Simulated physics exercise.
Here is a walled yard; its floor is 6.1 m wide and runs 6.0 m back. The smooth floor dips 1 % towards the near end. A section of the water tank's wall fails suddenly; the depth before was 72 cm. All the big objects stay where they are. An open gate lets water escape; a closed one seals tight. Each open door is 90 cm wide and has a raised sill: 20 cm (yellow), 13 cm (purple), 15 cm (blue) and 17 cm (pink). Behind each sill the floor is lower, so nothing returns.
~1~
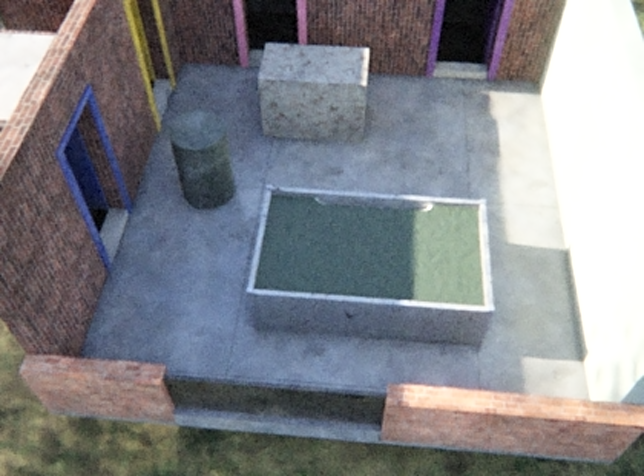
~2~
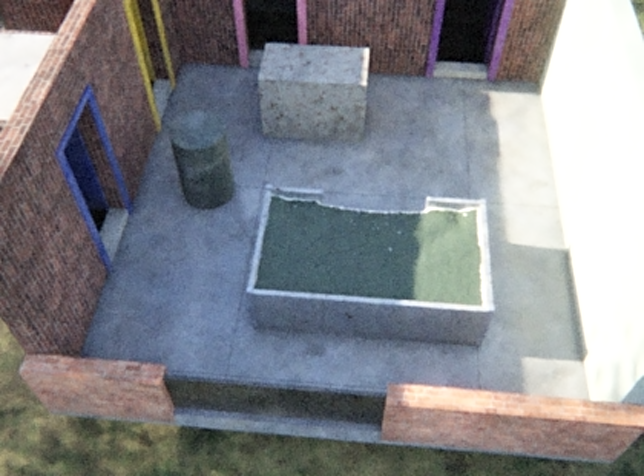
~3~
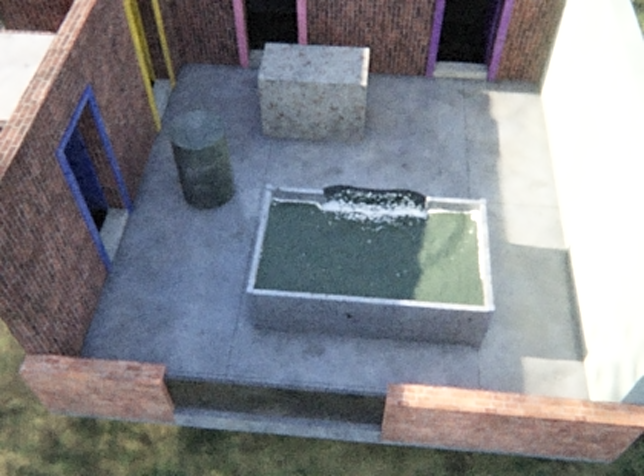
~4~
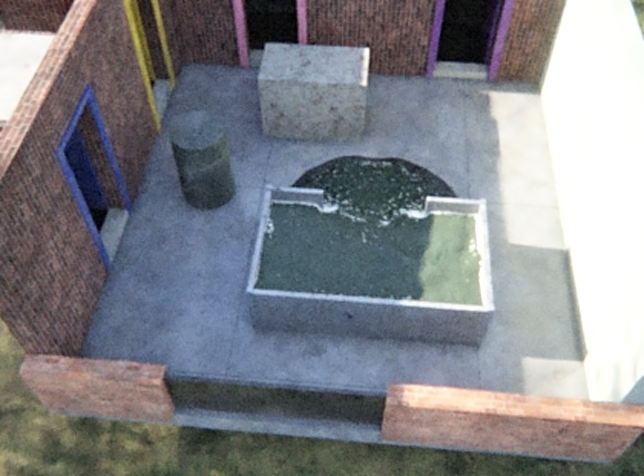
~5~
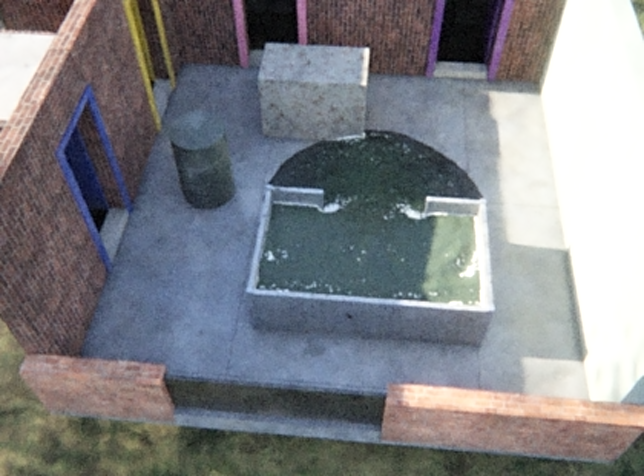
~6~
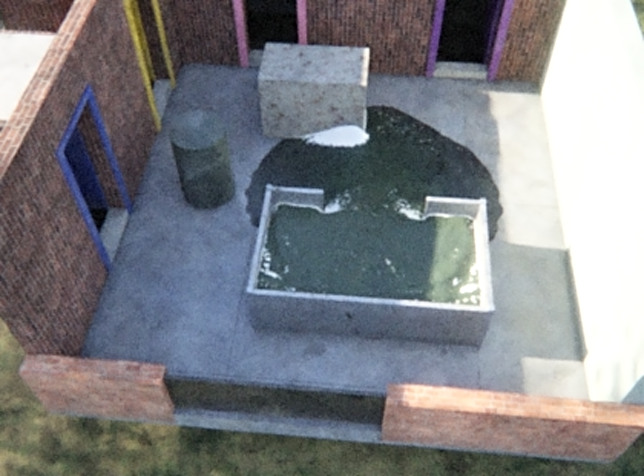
A brick-walled yard with a smooth grey floor is seen from high above its near side by a camera that stays still. A pale speckled block stands at the back, a dark green cylinder at left, and a rectangular tank of green water near the centre, with blue, yellow, pink and purple doorframes around. The tank's far wall opens in the middle, and water pours out, foaming, spreading in a dark fan and whitening against the block.
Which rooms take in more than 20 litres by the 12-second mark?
Within that time: At the yellow door it stays under the limit; at the purple door it passes the limit; at the blue door it stays under the limit; at the pink door it keeps below the limit.
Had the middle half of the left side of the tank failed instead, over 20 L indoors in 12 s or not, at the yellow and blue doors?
Then: Yellow under, blue over.
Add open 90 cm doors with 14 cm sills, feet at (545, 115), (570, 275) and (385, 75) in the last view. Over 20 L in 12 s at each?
In that order: Past it, below, above.
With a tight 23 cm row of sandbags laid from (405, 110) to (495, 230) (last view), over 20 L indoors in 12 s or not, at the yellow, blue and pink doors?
Then: Yellow under, blue under, pink not over.
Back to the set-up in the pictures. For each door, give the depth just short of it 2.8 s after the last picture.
In cm: Yellow 13, purple 22, blue 4, pink 3.
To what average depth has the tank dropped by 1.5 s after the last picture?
About 35 cm.
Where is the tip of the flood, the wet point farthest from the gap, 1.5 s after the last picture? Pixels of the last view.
Around (177, 80).
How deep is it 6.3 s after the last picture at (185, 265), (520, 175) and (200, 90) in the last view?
In that order: 3, 7 and 8 cm.
Then, 0.7 s after the last picture water covers 35 % of the floor and is deepest (42 cm) near (341, 143); yellow door not reached, purple door 21 cm at the sill, 1 L in, blue door not reached, pink door not reached.
Then, 1.5 s after the last picture water covers 45 % of the floor and is deepest (47 cm) near (532, 86); yellow door 15 cm at the sill, 0 L in, purple door 28 cm at the sill, 49 L in, blue door not reached, pink door 3 cm at the sill, 0 L in.
Then, 2.8 s after the last picture water covers 65 % of the floor and is deepest (26 cm) near (533, 93); yellow door 13 cm at the sill, 0 L in, purple door 22 cm at the sill, 114 L in, blue door 4 cm at the sill, 0 L in, pink door 3 cm at the sill, 0 L in.
Then, 6.3 s after the last picture water covers 95 % of the floor and is deepest (17 cm) near (534, 425); yellow door 9 cm at the sill, 0 L in, purple door 12 cm at the sill, 152 L in, blue door 4 cm at the sill, 0 L in, pink door 13 cm at the sill, 0 L in.
Then, 11.3 s after the last picture water covers 100 % of the floor and is deepest (16 cm) near (518, 423); yellow door 6 cm at the sill, 0 L in, purple door 5 cm at the sill, 152 L in, blue door 11 cm at the sill, 0 L in, pink door 6 cm at the sill, 0 L in.
